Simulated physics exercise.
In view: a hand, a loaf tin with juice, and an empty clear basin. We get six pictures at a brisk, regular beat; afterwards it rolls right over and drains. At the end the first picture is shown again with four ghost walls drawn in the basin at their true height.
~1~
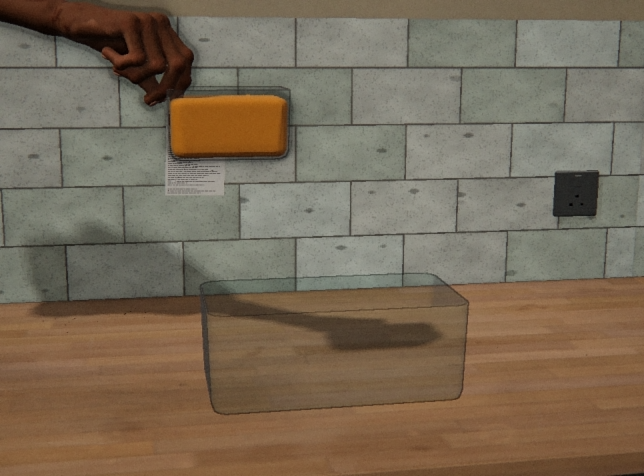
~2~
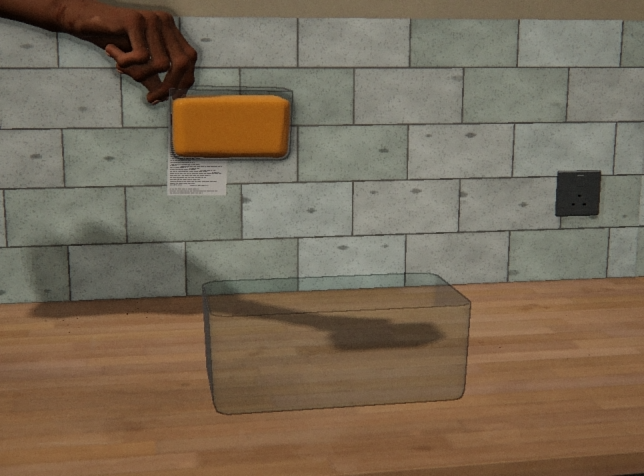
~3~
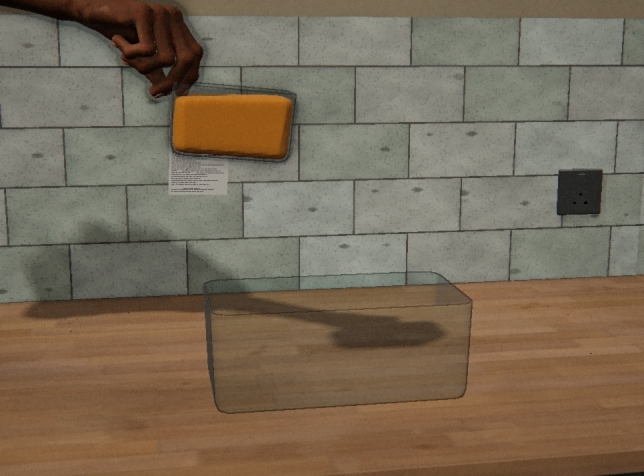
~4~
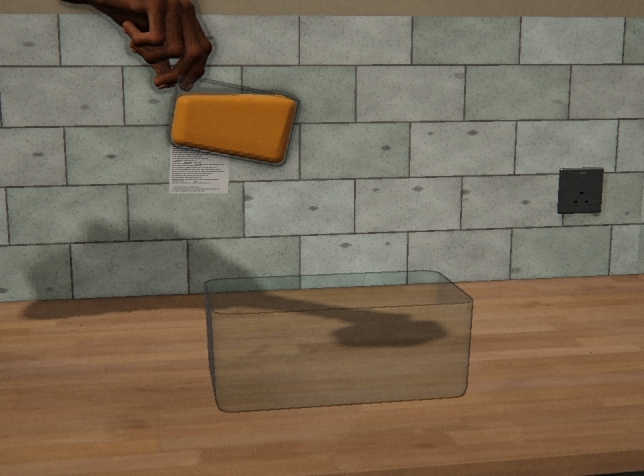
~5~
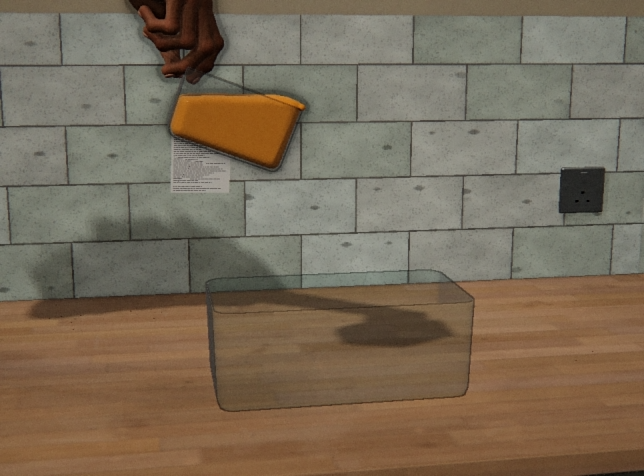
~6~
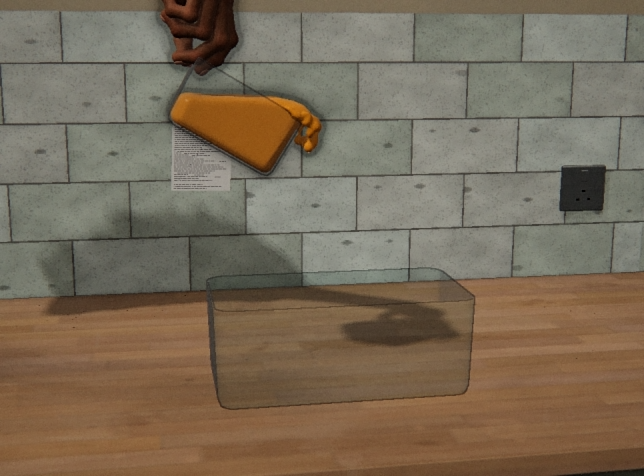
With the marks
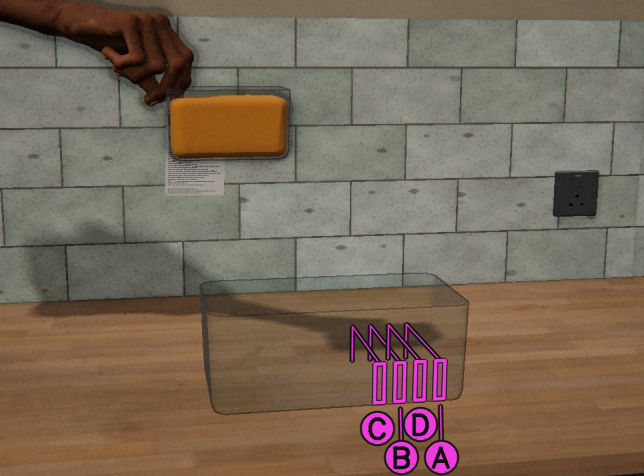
The clip shows a hand holding a clear container of orange liquid above an empty clear basin on a wooden counter; the hand gradually tilts the container to the right, and the liquid begins to flow over its lip.
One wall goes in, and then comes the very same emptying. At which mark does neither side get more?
Take C.
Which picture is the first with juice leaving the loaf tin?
Picture 5.
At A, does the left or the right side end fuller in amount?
More ends on the left.
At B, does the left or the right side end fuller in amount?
The left one.
On the marked copy, A at (440, 405); B at (400, 408); C at (380, 409); D at (420, 407).
With A, about 94 % ends left of the wall and 5 % right of it.
With B, about 83 % ends left of the wall and 14 % right of it.
With C, about 46 % ends left of the wall and 52 % right of it.
With D, about 94 % ends left of the wall and 4 % right of it.
